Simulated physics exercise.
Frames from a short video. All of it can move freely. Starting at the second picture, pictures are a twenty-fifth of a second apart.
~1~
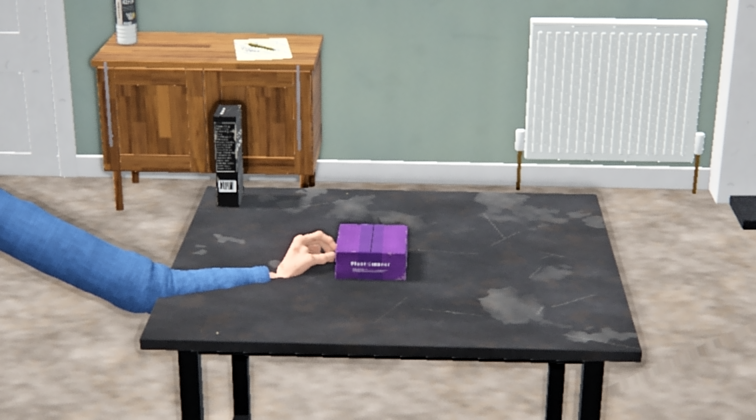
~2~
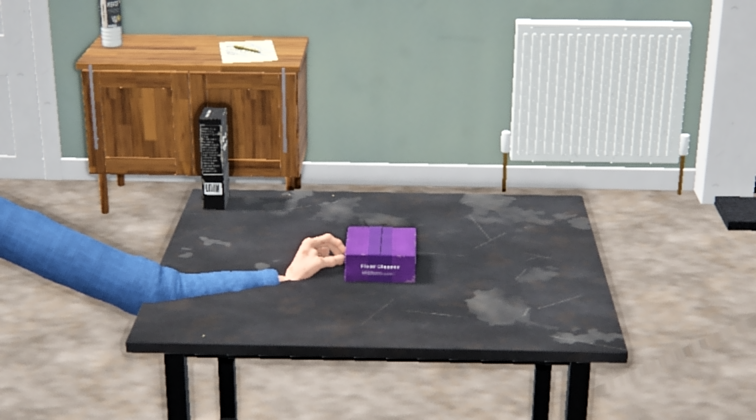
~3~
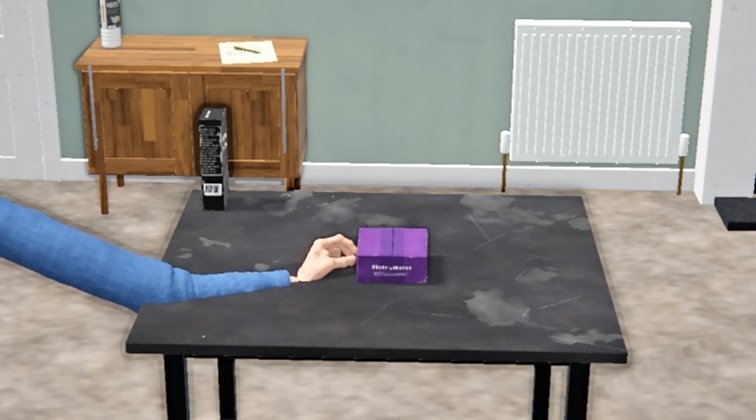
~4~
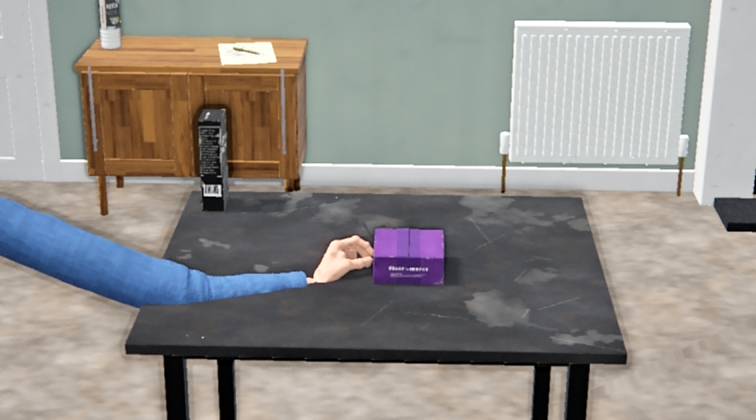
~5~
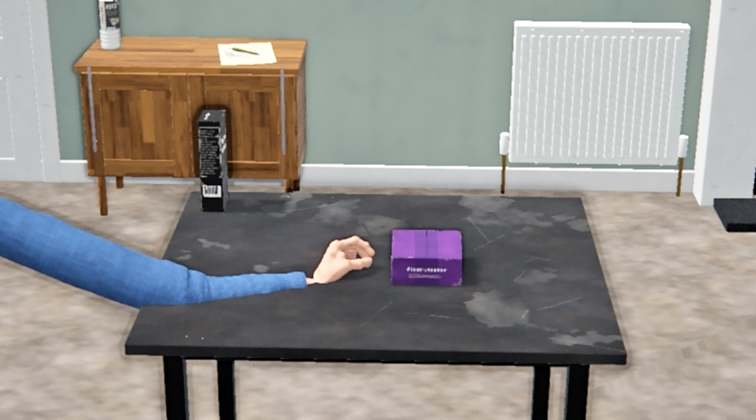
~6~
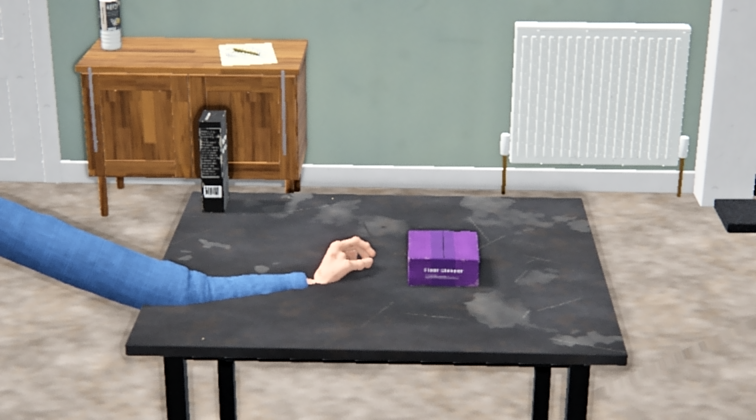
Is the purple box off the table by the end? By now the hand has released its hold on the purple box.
No, it finishes on the table.
Then, 0.10 s on from there, purple box shifted about its own width near (473, 258).
Then, 0.20 s on from there, purple box shifted about its own width near (489, 259).
Then, 0.30 s on from there, purple box resting near (490, 260).
In the end, moved from the start, purple box. At the end, from the last picture's camera, purple box near (492, 259).
